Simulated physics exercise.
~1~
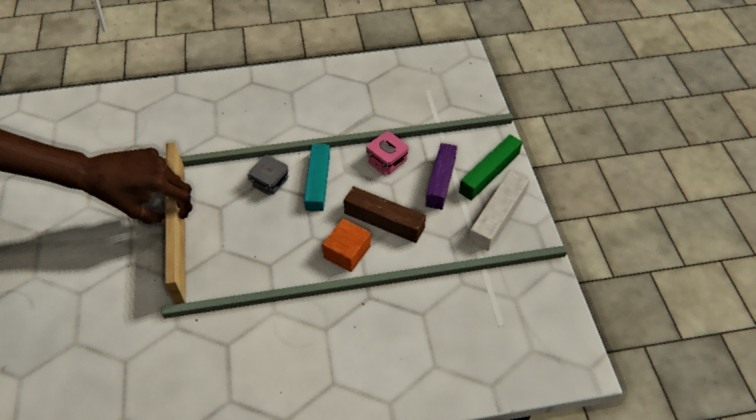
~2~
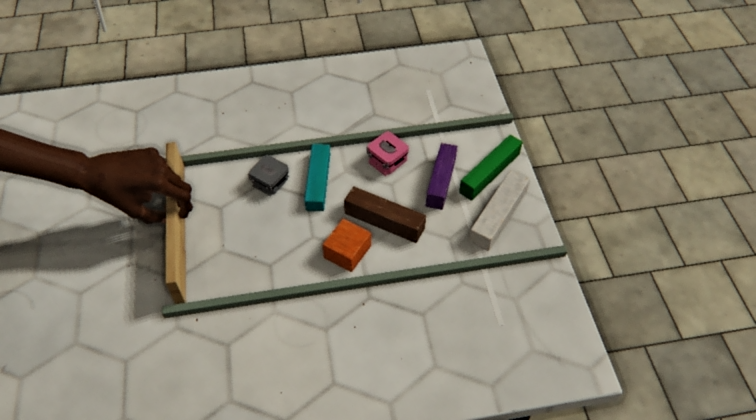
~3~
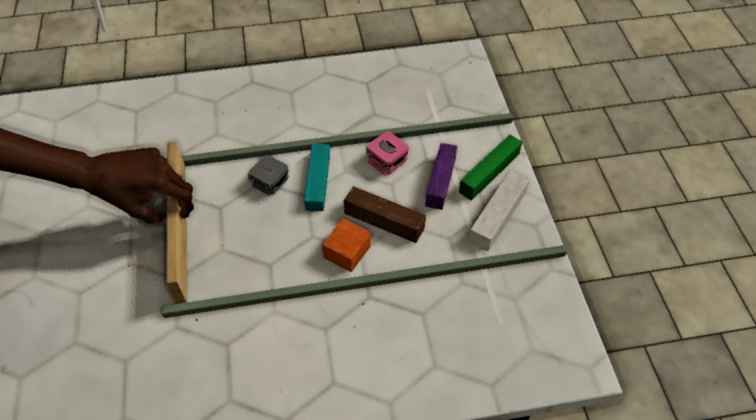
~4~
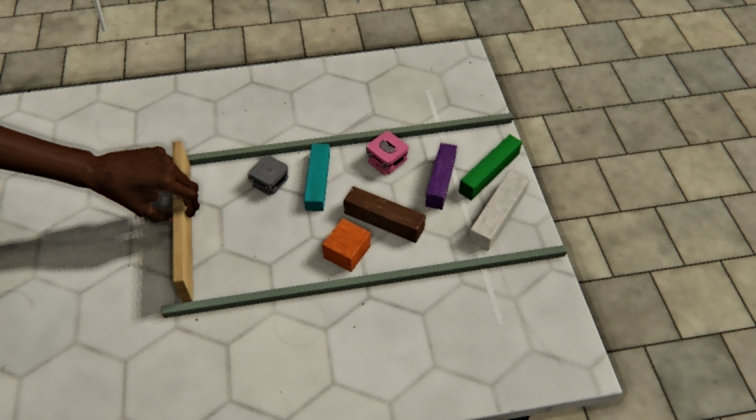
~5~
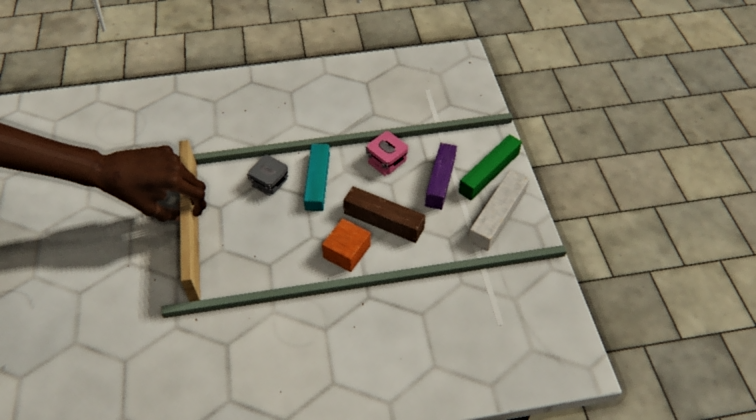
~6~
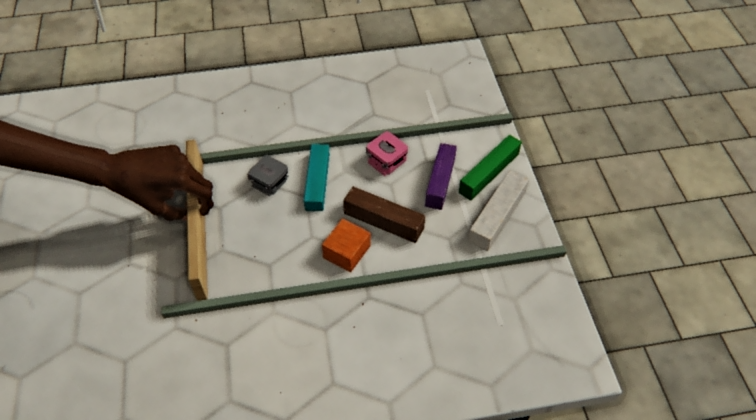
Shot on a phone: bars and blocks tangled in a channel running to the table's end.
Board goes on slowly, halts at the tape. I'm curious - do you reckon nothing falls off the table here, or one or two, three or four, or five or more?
The ones that fall? One or two of them, I think.
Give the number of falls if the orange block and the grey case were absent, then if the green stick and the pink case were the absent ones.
The counts: 0 and 0.
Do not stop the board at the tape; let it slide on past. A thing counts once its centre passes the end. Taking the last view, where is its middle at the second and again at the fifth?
At (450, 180) for the second, at (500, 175) for the fifth.
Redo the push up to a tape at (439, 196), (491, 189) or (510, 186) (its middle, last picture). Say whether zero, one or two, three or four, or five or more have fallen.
Count per stopping tape, as listed: None at all, 3 or 4, at least five.
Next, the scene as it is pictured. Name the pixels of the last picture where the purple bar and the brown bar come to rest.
Listed in order, first is (523, 173) and the other is (506, 205).
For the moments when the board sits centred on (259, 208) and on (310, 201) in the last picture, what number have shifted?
1, then 2.
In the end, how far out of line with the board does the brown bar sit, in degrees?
About 40°.
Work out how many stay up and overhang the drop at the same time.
Overhang count: 2.
Early on, none off yet; green stick at rest near (491, 167); white bar at rest near (499, 210); purple bar at rest near (441, 176).
A while later, none off yet; green stick at rest near (491, 167); white bar at rest near (499, 210); purple bar travelled a little near (457, 179).
Finally, the number that fall off is one or two; lost, white bar and green stick.
